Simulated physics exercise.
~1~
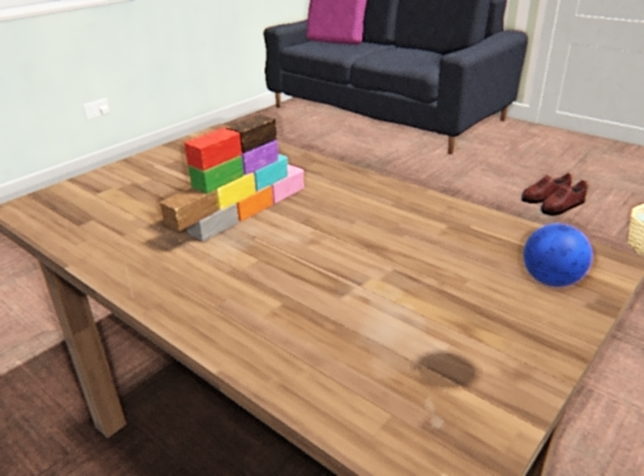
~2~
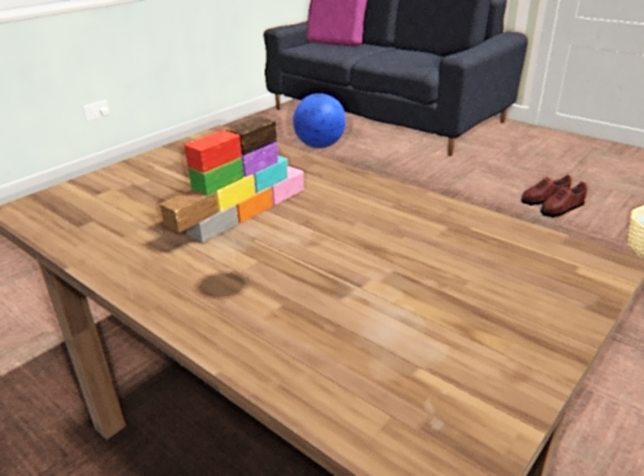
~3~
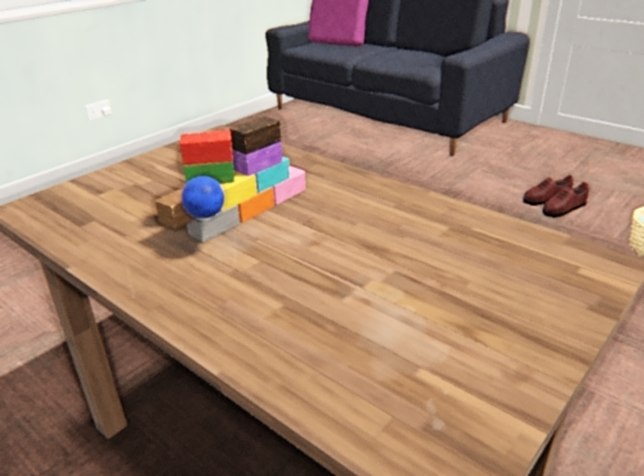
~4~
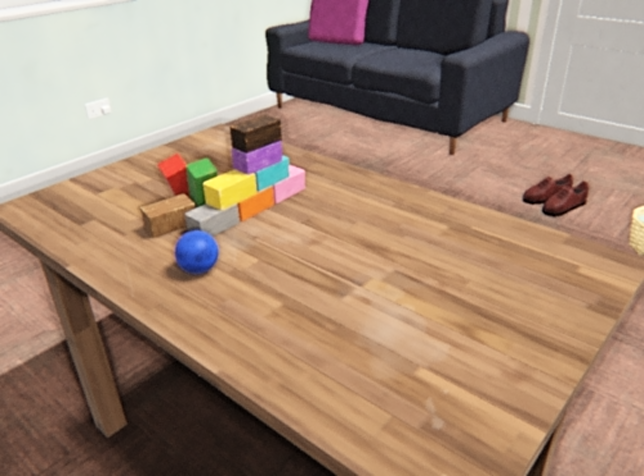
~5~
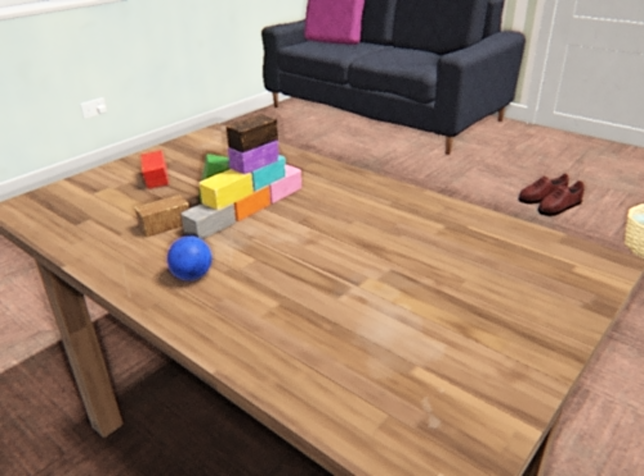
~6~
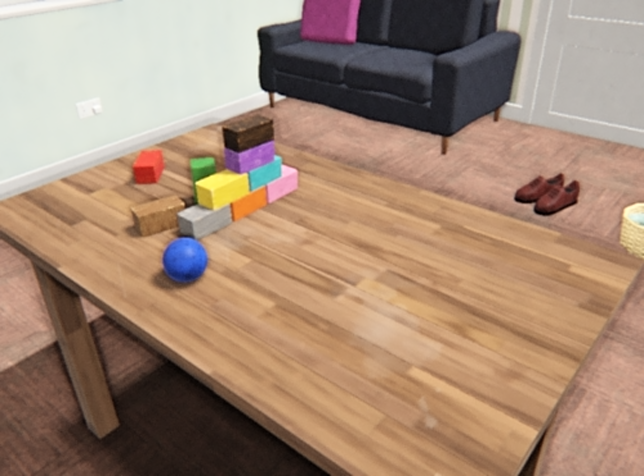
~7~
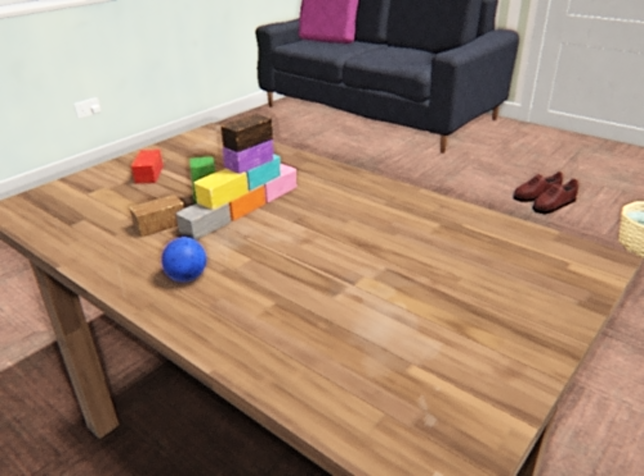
A wooden table fills a room seen from above at a slight sway, with a dark sofa holding a magenta cushion behind it and reddish-brown shoes on the floor to the right. Colourful blocks are stacked toward the table's left side, red and black ones on top. A blue ball flies in from the right, crosses leftward and drops into the stack's left side. The red, green and brown blocks tumble loose as the ball comes down in front. The ball settles near the grey block, the three blocks lie displaced, and the black and purple blocks stay stacked.
